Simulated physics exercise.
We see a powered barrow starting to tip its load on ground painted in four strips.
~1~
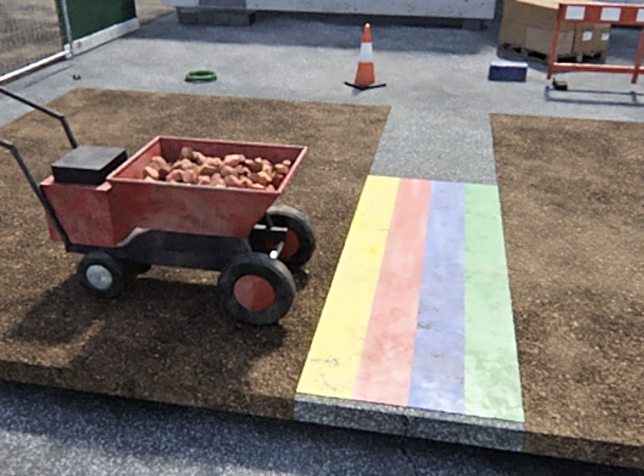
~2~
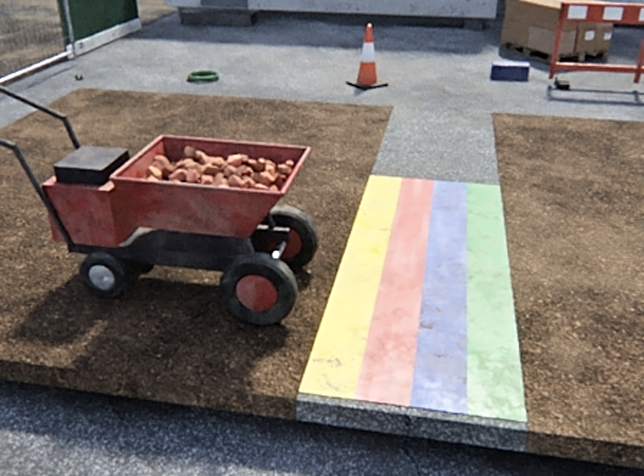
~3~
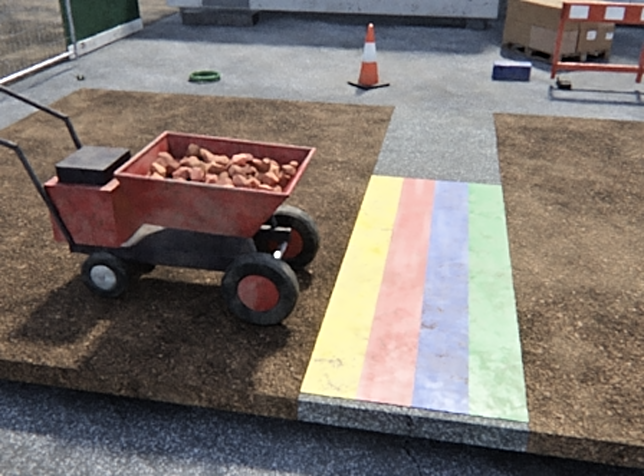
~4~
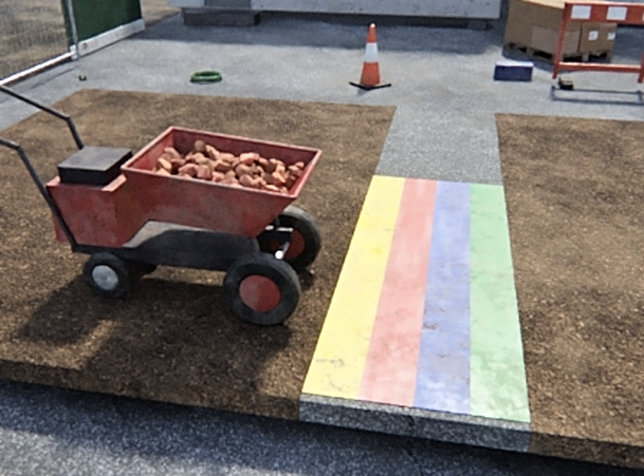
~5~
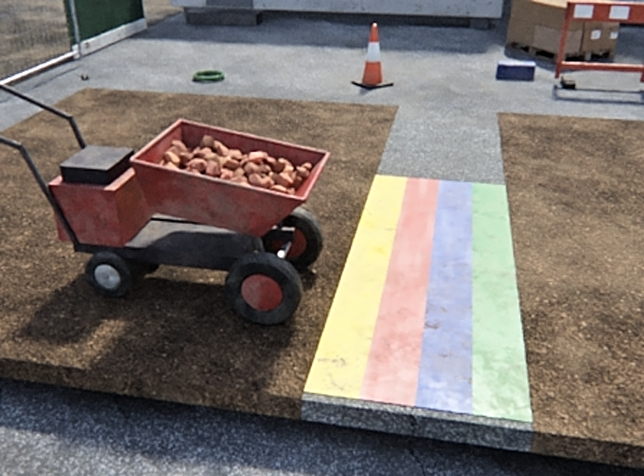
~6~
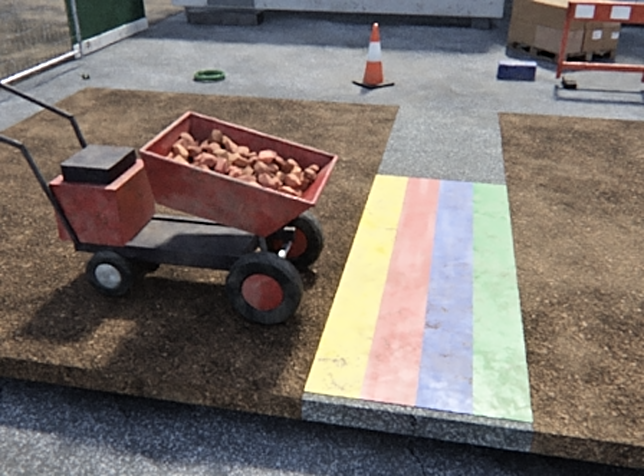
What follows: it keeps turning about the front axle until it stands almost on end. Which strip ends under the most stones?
Most lies over the red band.
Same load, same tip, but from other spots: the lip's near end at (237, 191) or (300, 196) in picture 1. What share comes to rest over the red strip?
In turn 30 and 30 in a hundred.
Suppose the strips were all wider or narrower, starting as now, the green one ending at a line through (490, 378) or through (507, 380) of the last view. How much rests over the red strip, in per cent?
First some 40, then 40 per cent.
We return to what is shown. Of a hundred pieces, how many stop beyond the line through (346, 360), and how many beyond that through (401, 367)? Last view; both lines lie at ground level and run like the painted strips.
Roughly 90 per cent, and 50 per cent.
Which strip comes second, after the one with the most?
The runner-up: The blue one.
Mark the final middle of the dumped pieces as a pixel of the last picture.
Roughly at (420, 302).
Shortly afterwards, skip tipped steeply; the whole lot in the skip.
Next, skip tipped steeply; all but a few in the skip; a little over the red strip.
Some moments later, skip tipped right over; near a quarter in the skip; only a few over the yellow strip; near a third over the red strip; near a quarter over the blue strip; a little over the green strip; only a few off the paint.
In the end, skip tipped right over; a little in the skip; a little over the yellow strip; near half over the red strip; near a quarter over the blue strip; a little over the green strip; only a few off the paint.
